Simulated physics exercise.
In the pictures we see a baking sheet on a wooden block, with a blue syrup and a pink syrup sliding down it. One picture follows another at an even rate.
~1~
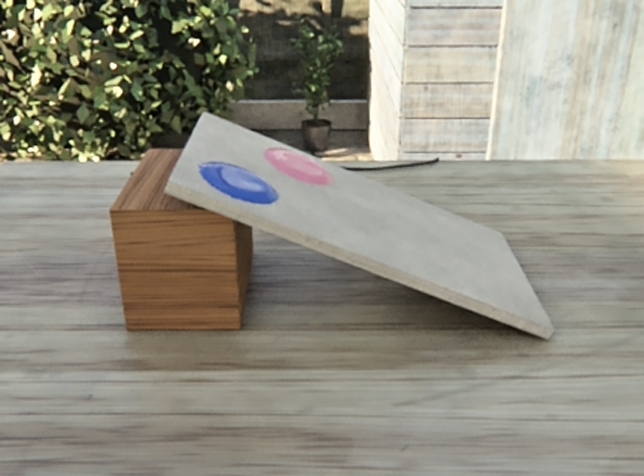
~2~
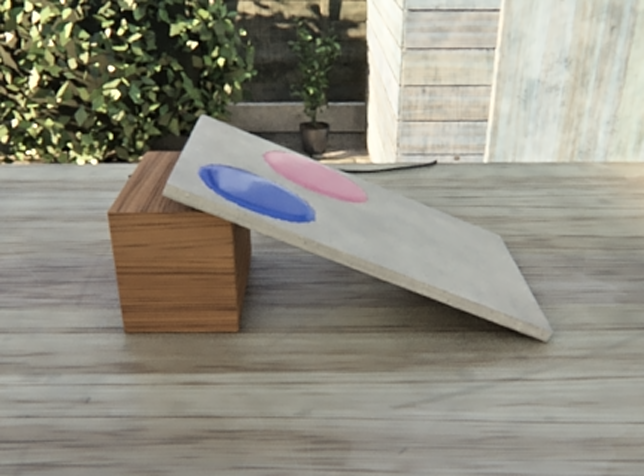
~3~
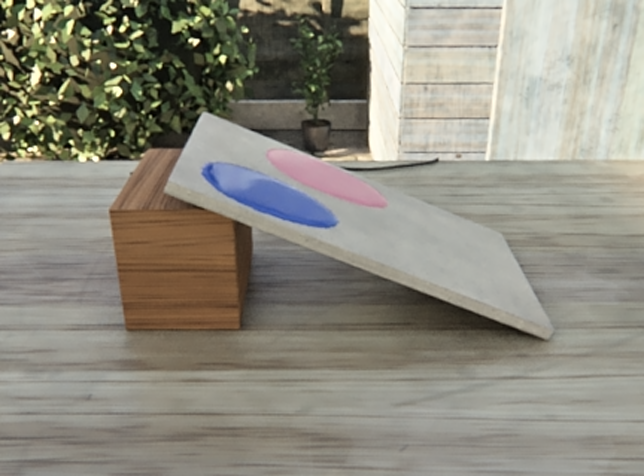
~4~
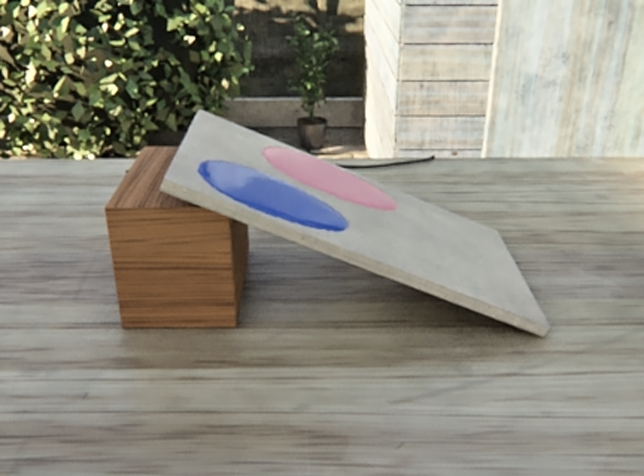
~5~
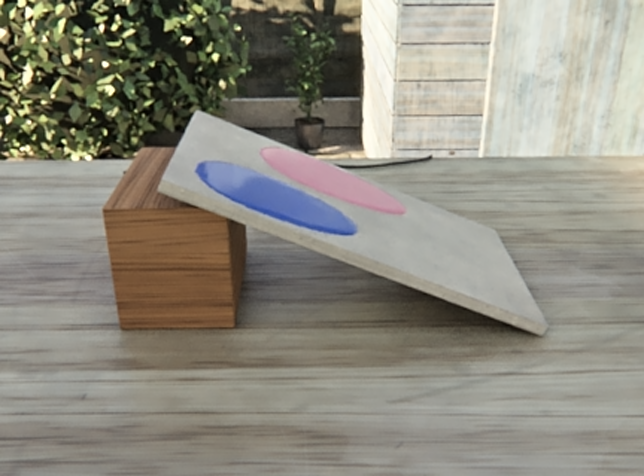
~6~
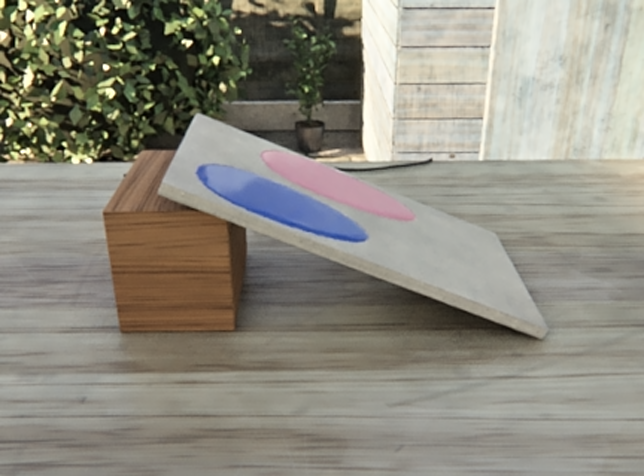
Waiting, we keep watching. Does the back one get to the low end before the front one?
Yes.
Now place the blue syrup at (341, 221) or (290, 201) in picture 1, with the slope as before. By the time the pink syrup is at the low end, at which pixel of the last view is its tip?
Try one: About (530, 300); try two: About (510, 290).
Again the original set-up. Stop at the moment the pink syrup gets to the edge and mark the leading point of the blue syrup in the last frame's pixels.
About (459, 270).
Soon after, the blue syrup is three quarters of the way down; the pink syrup is three quarters of the way down.
Later, the blue syrup is three quarters of the way down; the pink syrup is close to the edge.
In the end, the blue syrup is three quarters of the way down; the pink syrup is at the low edge.
